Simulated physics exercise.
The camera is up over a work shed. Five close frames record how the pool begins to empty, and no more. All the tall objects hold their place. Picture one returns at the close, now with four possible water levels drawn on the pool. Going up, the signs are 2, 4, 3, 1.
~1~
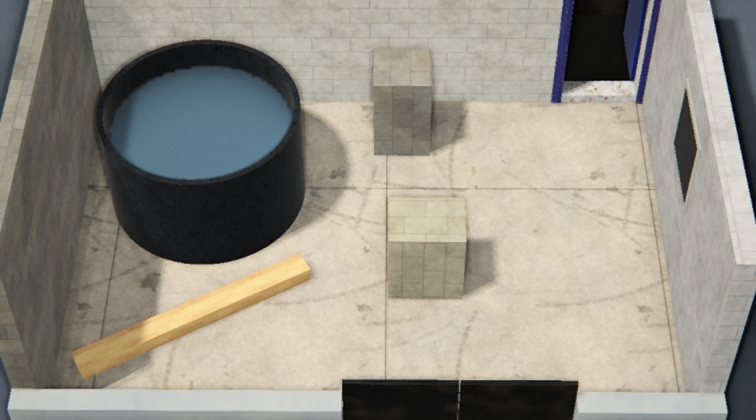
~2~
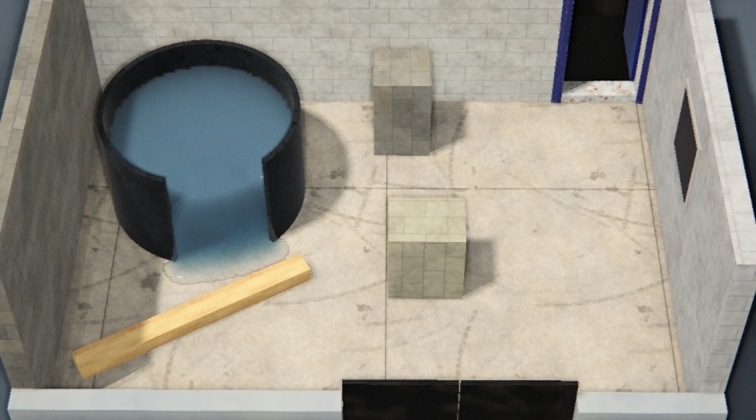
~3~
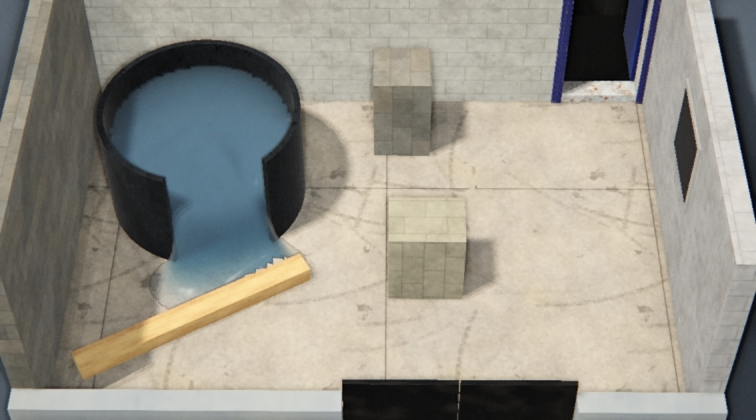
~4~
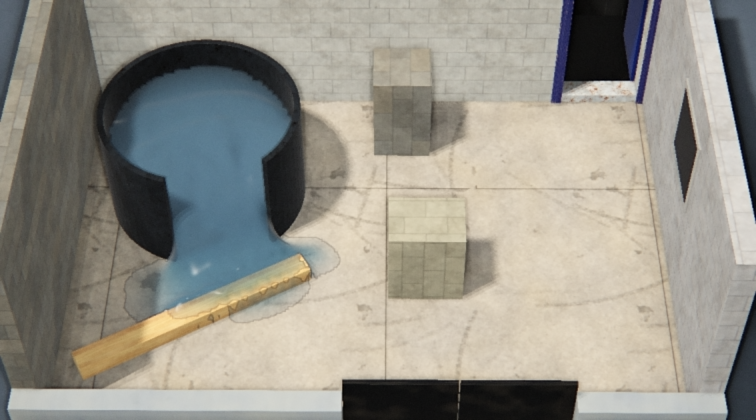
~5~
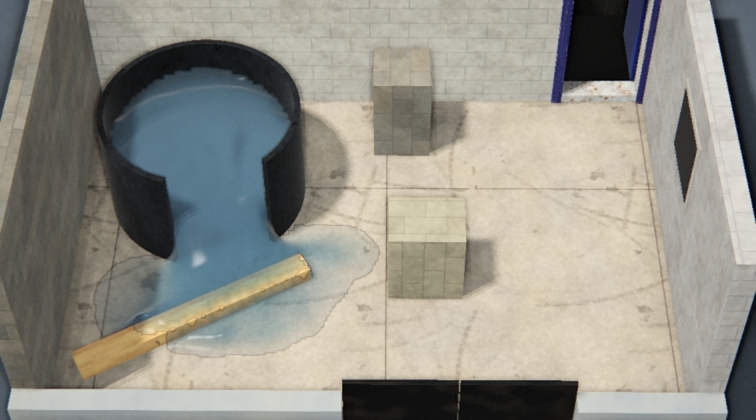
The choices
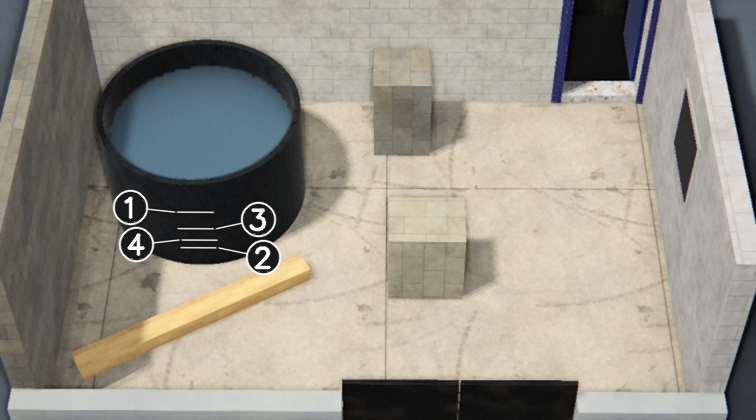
At the start, water rests in a round black pool inside a walled shed, with a wooden beam and two blocks on the floor. A gap opens in the pool's front and water pours out, meets the beam, then washes over and around it, spreading across the floor on both sides.
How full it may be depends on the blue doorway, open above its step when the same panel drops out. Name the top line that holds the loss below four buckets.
It is 3.
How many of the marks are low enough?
Three of them.
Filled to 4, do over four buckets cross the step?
No.
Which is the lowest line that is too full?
That is line 1.
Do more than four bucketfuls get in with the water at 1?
Yes, it does.
On the marked copy, 1 at (194, 212); 2 at (199, 247); 3 at (196, 228); 4 at (198, 240); from the bottom up 2, 4, 3, 1.
If 1 is chosen, about 11 bucketfuls get in.
If 2 is chosen, nothing gets over.
If 3 is chosen, a splash gets over, under a bucket.
If 4 is chosen, nothing gets over.
